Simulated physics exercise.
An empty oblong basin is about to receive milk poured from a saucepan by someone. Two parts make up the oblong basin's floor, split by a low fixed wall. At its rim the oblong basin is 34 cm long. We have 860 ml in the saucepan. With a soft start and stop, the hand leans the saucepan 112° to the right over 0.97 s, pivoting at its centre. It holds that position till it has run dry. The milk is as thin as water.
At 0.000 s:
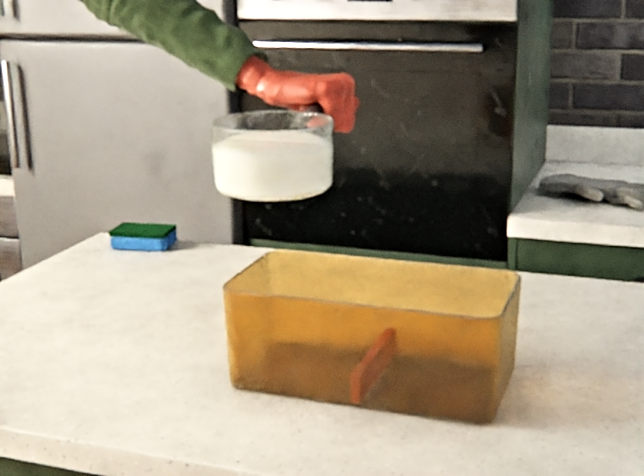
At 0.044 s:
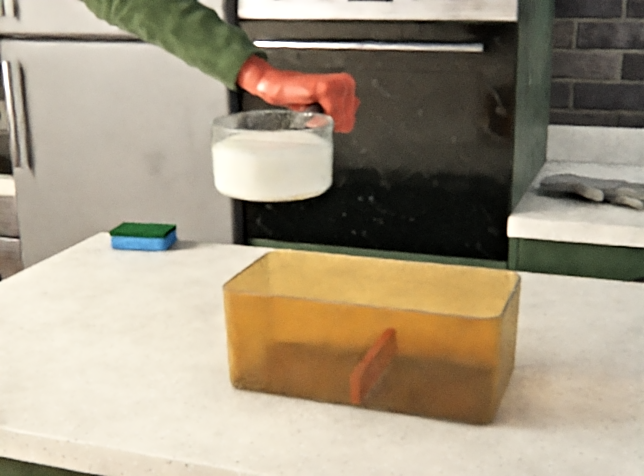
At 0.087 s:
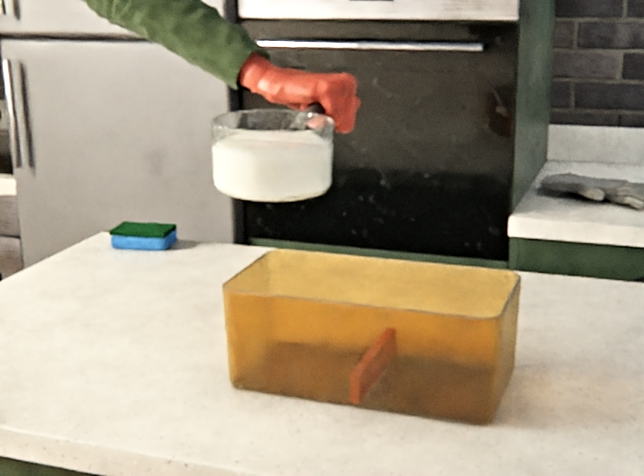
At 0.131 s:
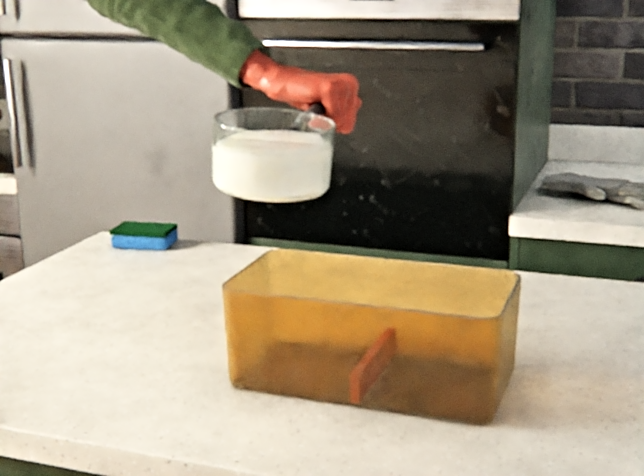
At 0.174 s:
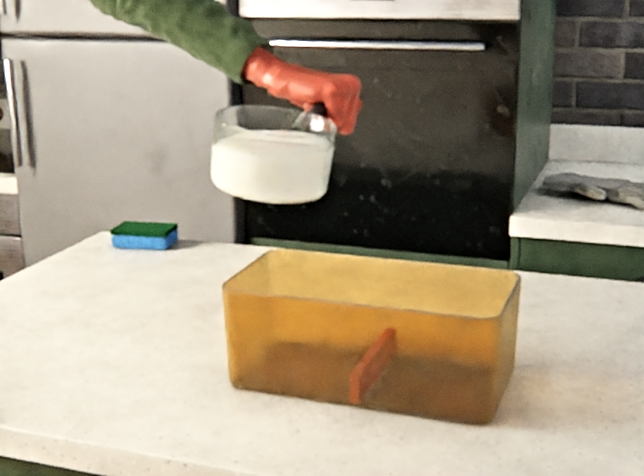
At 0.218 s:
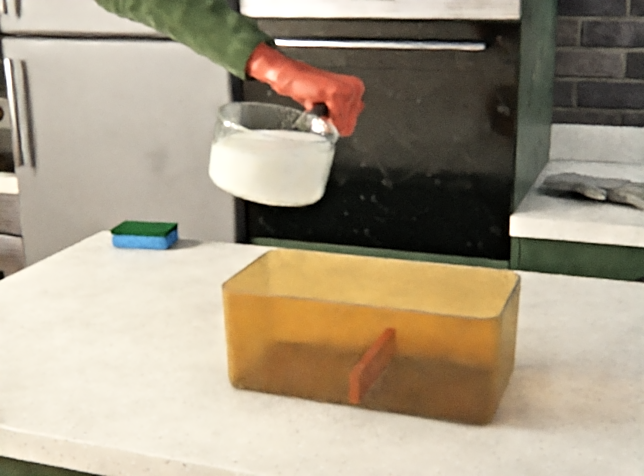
A red-gloved hand gently tilts a clear saucepan of milk rightward above an amber oblong basin.
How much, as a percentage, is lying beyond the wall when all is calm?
Around 58 per cent lies beyond the wall.
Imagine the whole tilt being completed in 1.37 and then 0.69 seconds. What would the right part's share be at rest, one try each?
Around 65 per cent first, around 45 per cent next.
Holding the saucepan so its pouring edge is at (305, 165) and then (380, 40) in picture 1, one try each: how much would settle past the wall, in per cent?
The first try gives around 15 percent, the second around 85 percent.
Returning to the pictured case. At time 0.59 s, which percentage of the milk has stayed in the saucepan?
Roughly 58 %.
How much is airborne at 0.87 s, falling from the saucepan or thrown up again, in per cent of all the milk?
Airborne fraction: Approx. 10 %.
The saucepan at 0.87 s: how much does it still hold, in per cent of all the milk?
10 %.
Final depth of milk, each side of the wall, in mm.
Depths at rest: Left around 14 mm, right around 20 mm.
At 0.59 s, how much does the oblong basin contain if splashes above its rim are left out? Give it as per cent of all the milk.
Roughly 7 per cent.
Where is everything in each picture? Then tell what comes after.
In the first frame, it leans 0°; its right rim is at (329, 126); the milk meets the walls at (223, 139) and (329, 145); the oblong basin's rim runs from (247, 269) to (511, 296); the wall's top is at (375, 350).
In the second frame, it leans 1°; its right rim is at (329, 126); the milk meets the walls at (222, 139) and (329, 145).
In the third frame, it leans 2°; its right rim is at (330, 128); the milk meets the walls at (223, 138) and (329, 146).
In the fourth frame, it leans 5°; its right rim is at (331, 131); the milk meets the walls at (223, 138) and (329, 145).
In the fifth frame, it leans 9°; its right rim is at (333, 135); the milk meets the walls at (223, 138) and (330, 146).
In the sixth frame, it leans 13°; its right rim is at (334, 140); the milk meets the walls at (223, 138) and (332, 147).
Then, 0.59 s in, the tilt is 75° and 59 per cent is still to pour, 2 is left of the wall and 6 right of it.
Then, 0.87 s in, the tilt is 109° and 9 per cent is still to pour, 23 is left of the wall and 57 right of it.
Then, 1.16 s in, the tilt is 112° and 0 per cent is still to pour, 41 is left of the wall and 58 right of it.
Then, 1.47 s in, the tilt is 112° and 0 per cent is still to pour, 41 is left of the wall and 58 right of it.
Finally, 41 per cent lies left of the wall, 58 right of it and 1 outside.
